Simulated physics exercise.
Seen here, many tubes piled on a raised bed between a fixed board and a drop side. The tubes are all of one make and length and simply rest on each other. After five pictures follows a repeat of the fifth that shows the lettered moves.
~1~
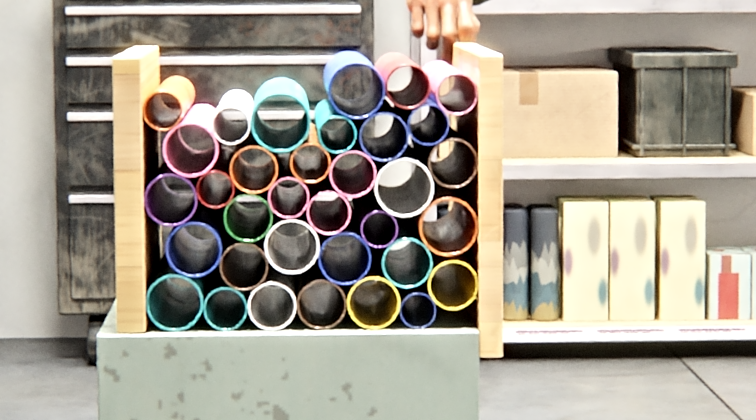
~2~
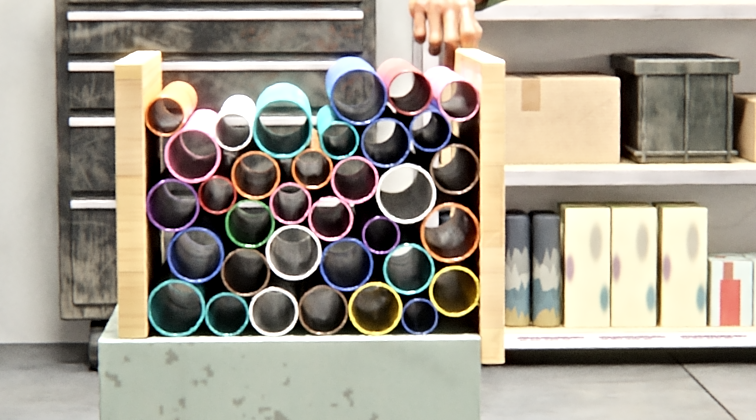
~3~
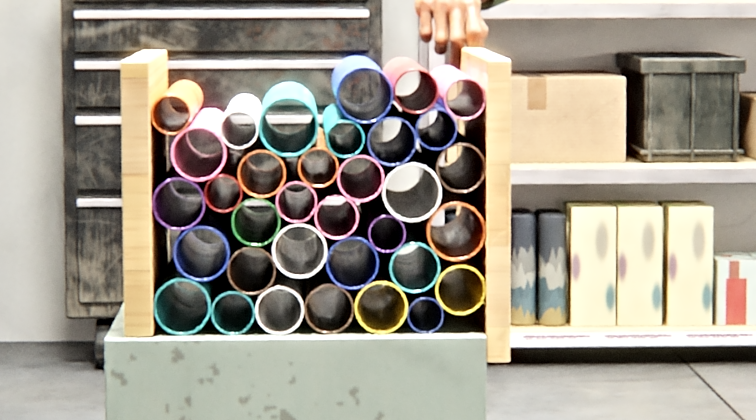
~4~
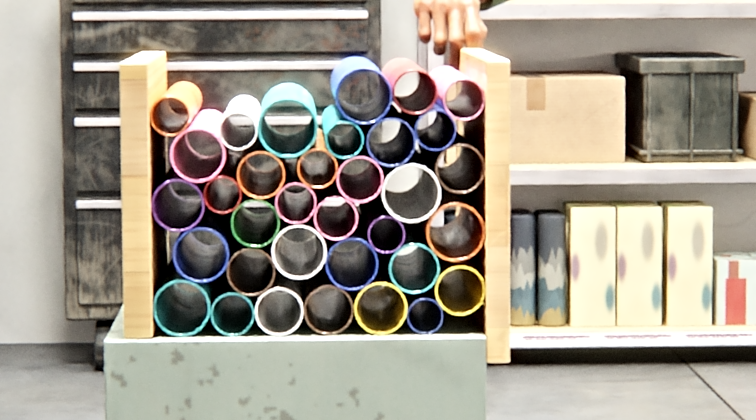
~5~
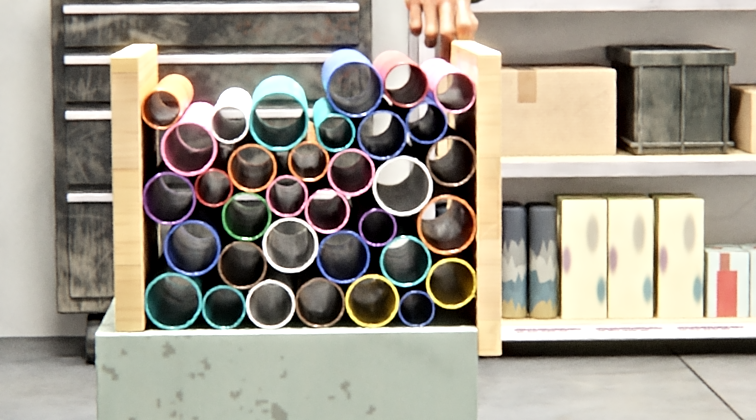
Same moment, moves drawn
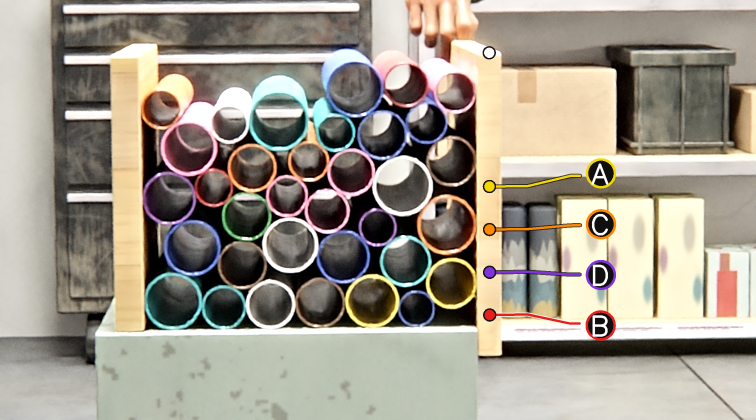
Storeroom with shelves and drawers, a hand staying above colourful stacked tubes between wooden boards, nothing moving but the slightly swaying view.
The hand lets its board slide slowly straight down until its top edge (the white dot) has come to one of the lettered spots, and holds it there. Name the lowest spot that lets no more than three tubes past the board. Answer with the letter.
Mark A is as low as it can go.
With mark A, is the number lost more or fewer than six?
At A, fewer than six.
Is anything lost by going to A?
Yes.
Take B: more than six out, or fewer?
At B, more than six.
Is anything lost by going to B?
At B: Yes.
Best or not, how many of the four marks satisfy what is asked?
One of them.
On the marked copy, A at (489, 187); B at (489, 315); C at (489, 229); D at (489, 272); the white dot at (489, 53).
With A. Early on, top of the board (477, 124).
Further on, top of the board (477, 186).
At the end, top of the board (477, 186), three out over the board.
As for the rest, B more than three out over the board; C four out over the board; D four out over the board.
